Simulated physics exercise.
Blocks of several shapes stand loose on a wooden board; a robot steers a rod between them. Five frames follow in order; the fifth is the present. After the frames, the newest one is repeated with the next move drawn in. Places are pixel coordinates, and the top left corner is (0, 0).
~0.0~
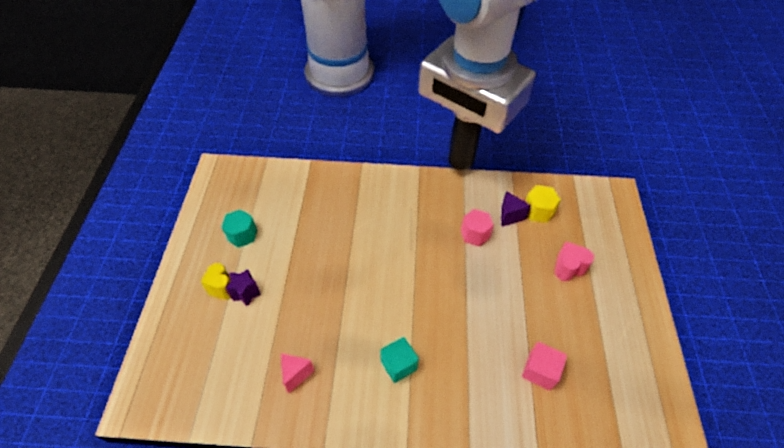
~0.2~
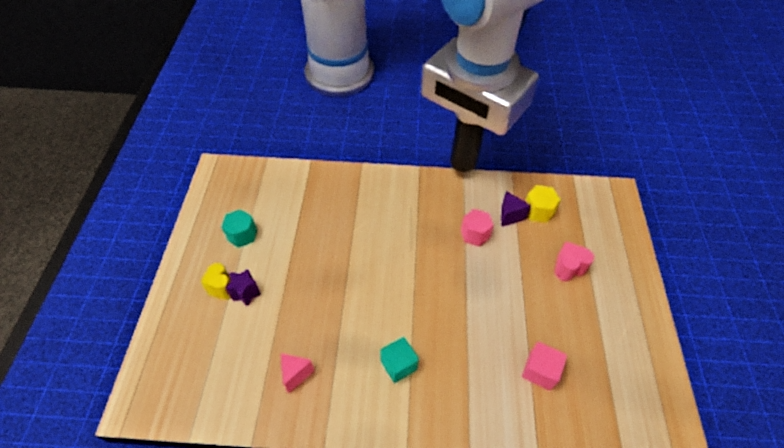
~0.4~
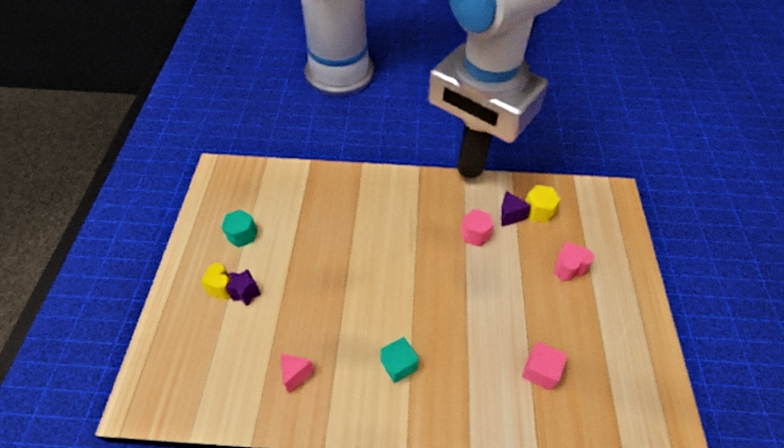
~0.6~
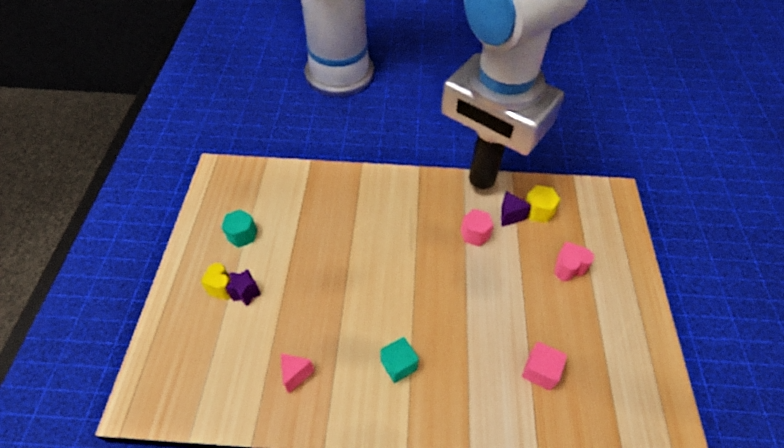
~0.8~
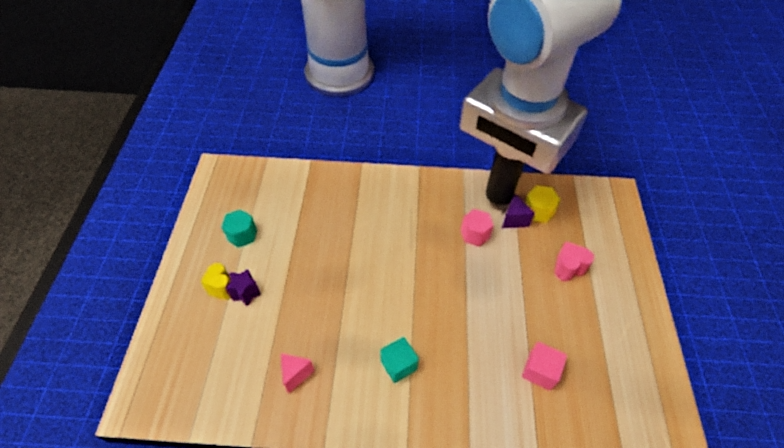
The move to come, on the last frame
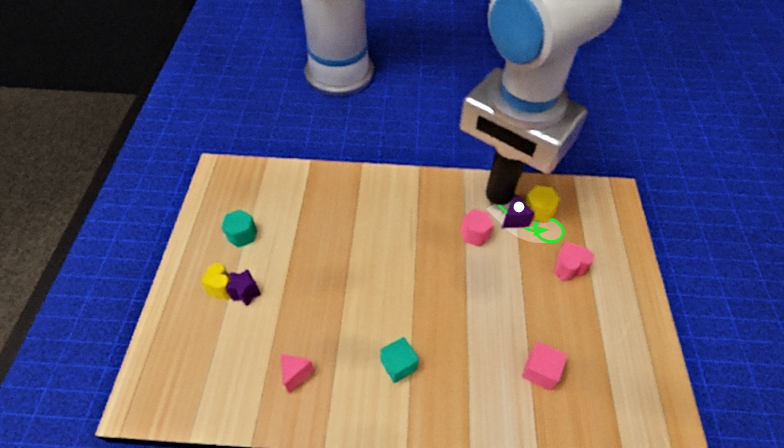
A robot arm at the top of the view slides its black rod rightward and slightly down along the far edge of a wooden board, finally nudging a purple triangular block slightly. The fixed camera looks down on the board, which rests on a blue surface. Pink and yellow blocks lie near the rod, others in green, yellow, purple and pink sit left and below, all still.
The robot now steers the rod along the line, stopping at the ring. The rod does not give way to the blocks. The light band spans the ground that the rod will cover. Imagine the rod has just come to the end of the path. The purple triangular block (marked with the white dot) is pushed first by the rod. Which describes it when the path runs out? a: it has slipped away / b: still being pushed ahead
It's a.
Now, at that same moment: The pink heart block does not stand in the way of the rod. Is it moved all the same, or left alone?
It stays.
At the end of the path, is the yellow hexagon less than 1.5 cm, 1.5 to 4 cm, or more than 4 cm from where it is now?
It travels between 1.5 and 4 cm.
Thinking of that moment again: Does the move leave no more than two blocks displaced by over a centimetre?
I'd say yes.
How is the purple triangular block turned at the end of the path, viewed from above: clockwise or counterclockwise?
From overhead, the rotation is clockwise.
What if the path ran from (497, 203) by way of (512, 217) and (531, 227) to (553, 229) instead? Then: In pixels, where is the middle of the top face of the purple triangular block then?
I'd expect the centre of its top face to be at (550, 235).
The line goes from (497, 203) through (511, 217) and (528, 229) to (549, 230); the dot is on the purple triangular block.
What follows on the original path. Halfway along, rod at (522, 216); purple triangular block at (540, 227), turned 30° clockwise.
At the end, rod at (553, 222); purple triangular block at (553, 237), turned 55° clockwise; yellow hexagon at (557, 194), turned 65° anticlockwise; pink heart block unmoved.
